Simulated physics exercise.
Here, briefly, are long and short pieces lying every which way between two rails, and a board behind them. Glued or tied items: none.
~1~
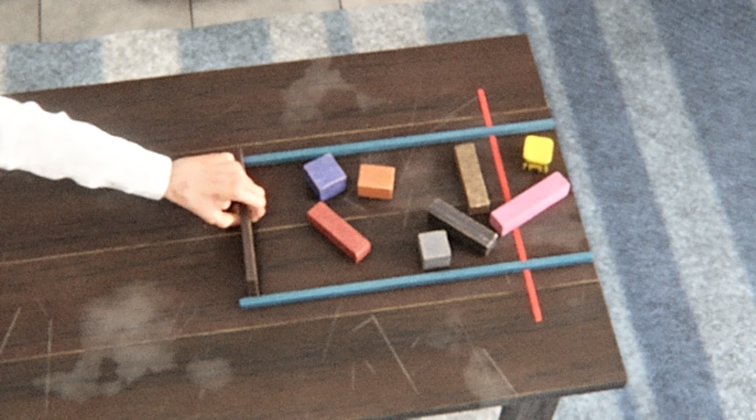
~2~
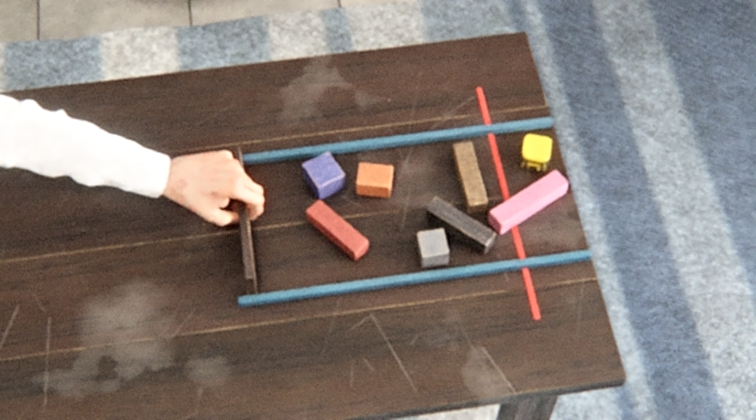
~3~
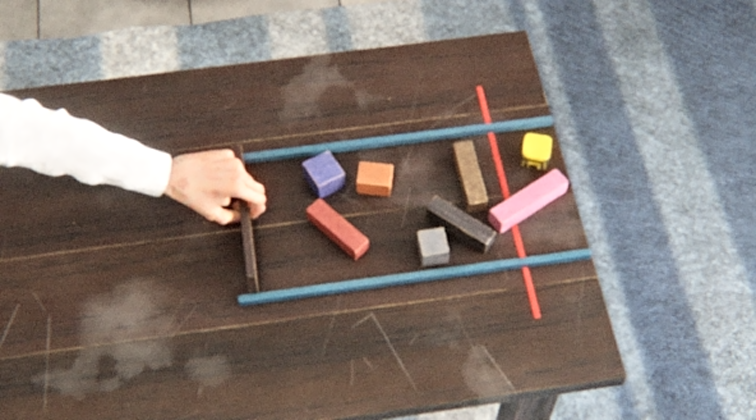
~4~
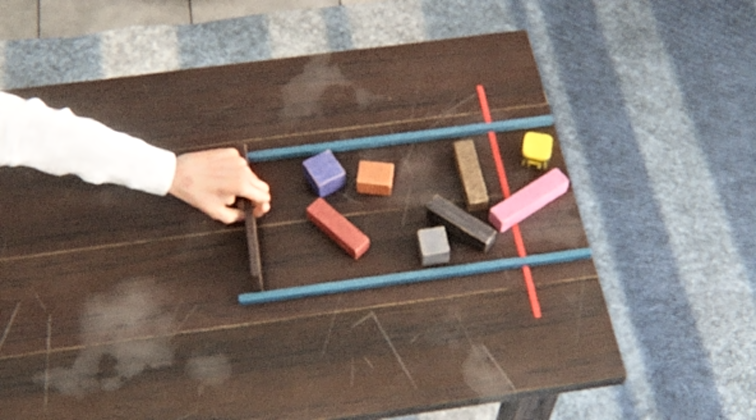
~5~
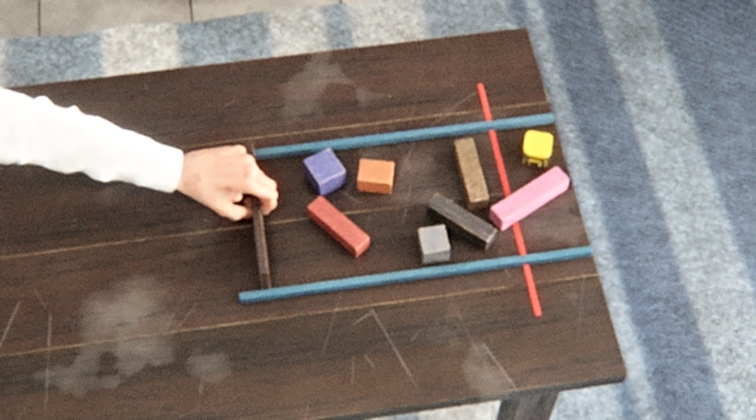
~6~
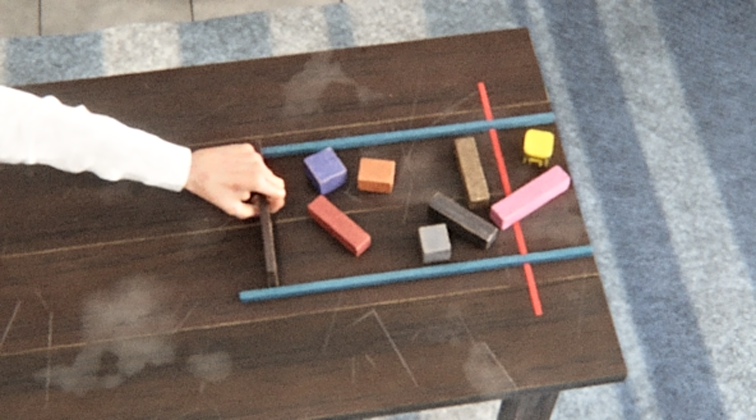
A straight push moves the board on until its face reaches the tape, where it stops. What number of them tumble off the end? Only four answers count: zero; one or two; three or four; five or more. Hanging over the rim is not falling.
Expect a modest handful, three or four, to go down.
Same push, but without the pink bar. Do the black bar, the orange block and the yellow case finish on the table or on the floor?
As for the black bar, it is retained; the orange block is retained; the yellow case is not retained.
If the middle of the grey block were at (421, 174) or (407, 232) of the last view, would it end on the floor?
Trial 1: Off; trial 2: Stays aboard.
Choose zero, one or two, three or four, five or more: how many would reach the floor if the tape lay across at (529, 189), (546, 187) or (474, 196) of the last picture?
Taking the three tapes one at a time, the answers are 3 or 4, then five or more, then none at all.
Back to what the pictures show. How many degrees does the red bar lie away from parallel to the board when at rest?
About 0 degrees.
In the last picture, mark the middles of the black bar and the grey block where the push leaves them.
Roughly (559, 205); the other one roughly (554, 235).
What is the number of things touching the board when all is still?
All in all, 2.
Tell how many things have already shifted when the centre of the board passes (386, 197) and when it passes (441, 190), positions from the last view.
That gives 3 for the first and 7 for the second.
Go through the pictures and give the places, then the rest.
The first frame shows yellow case (537, 155); pink bar (530, 204); brown bar (471, 179); board (245, 222); tape (508, 198).
The second frame shows pink bar (528, 202); board (244, 220).
The third frame shows brown bar (470, 176); red bar (337, 229).
The fourth frame shows yellow case (536, 151); grey block (433, 246).
The fifth frame shows pink bar (529, 198); orange block (376, 177).
The sixth frame shows yellow case (538, 149); pink bar (530, 197); brown bar (471, 173); board (265, 213); tape (508, 192).
A little later, none off yet; yellow case at rest near (538, 149); pink bar at rest near (530, 197); brown bar at rest near (471, 173).
Next, none off yet; yellow case at rest near (538, 149); pink bar at rest near (530, 197); brown bar moving near (479, 172).
Later still, none off yet; yellow case shifted about its own width near (562, 147); pink bar shifted a little near (570, 190); brown bar shifted about its own width near (541, 161).
When it is over, the number that fall off is three or four; down, brown bar, pink bar and yellow case.
